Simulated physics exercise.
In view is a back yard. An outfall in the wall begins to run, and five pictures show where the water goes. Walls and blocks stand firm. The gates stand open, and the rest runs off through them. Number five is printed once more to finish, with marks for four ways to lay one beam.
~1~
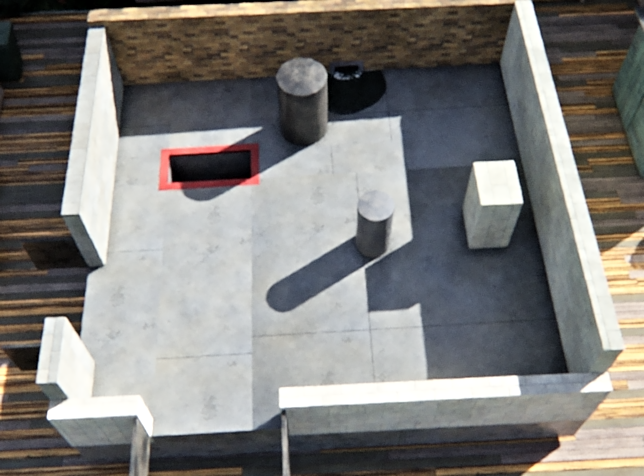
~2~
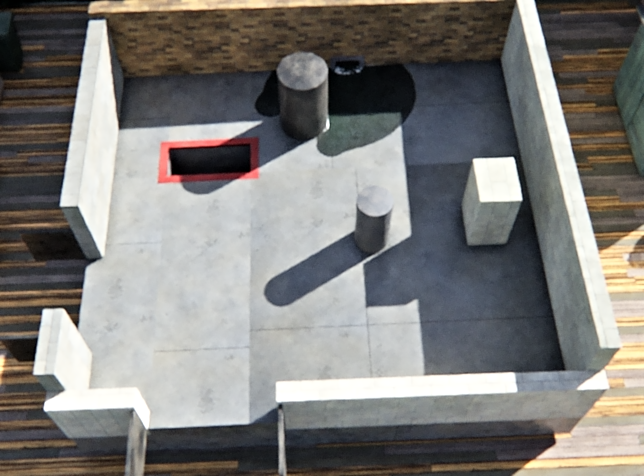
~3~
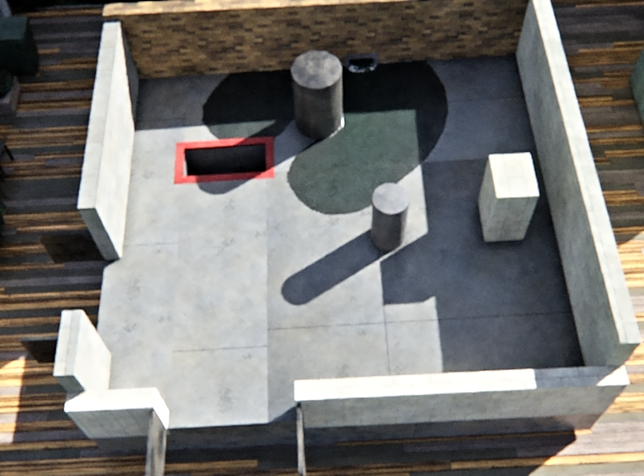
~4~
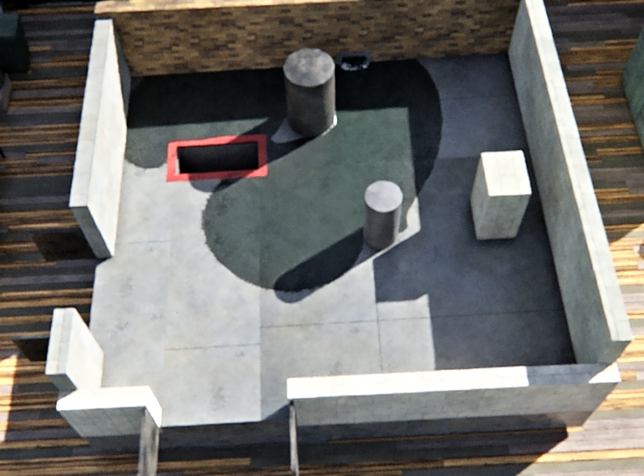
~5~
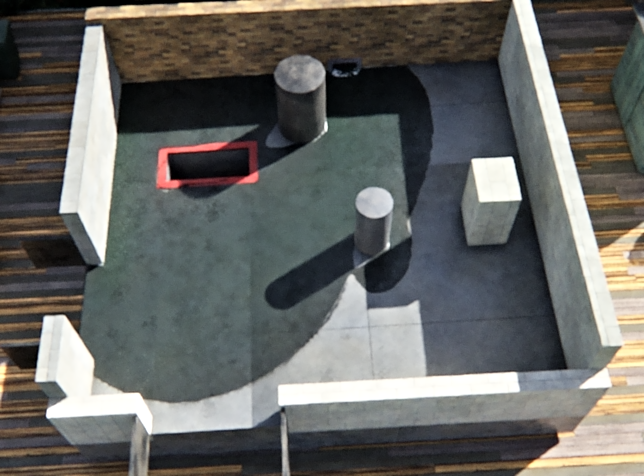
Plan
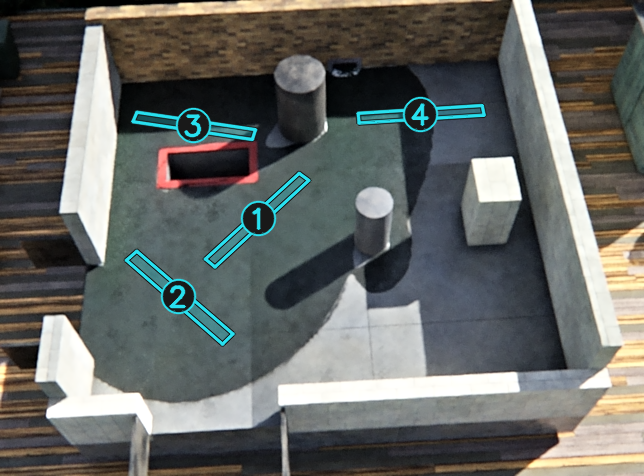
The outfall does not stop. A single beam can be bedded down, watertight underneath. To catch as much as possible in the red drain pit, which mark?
2.
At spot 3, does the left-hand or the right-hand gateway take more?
The left gate.
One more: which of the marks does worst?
Spot 3.
On the marked copy, 1 from (210, 262) to (303, 176); 2 from (131, 255) to (227, 339); 3 from (134, 116) to (253, 134); 4 from (358, 118) to (483, 110).
If 1 is chosen, about 19 % of the stream goes into the red drain pit, about 81 % out by the gates.
If 2 is chosen, about 38 % of the stream goes into the red drain pit, about 62 % out by the gates.
If 3 is chosen, about 10 % of the stream goes into the red drain pit, about 89 % out by the gates.
If 4 is chosen, about 17 % of the stream goes into the red drain pit, about 83 % out by the gates.
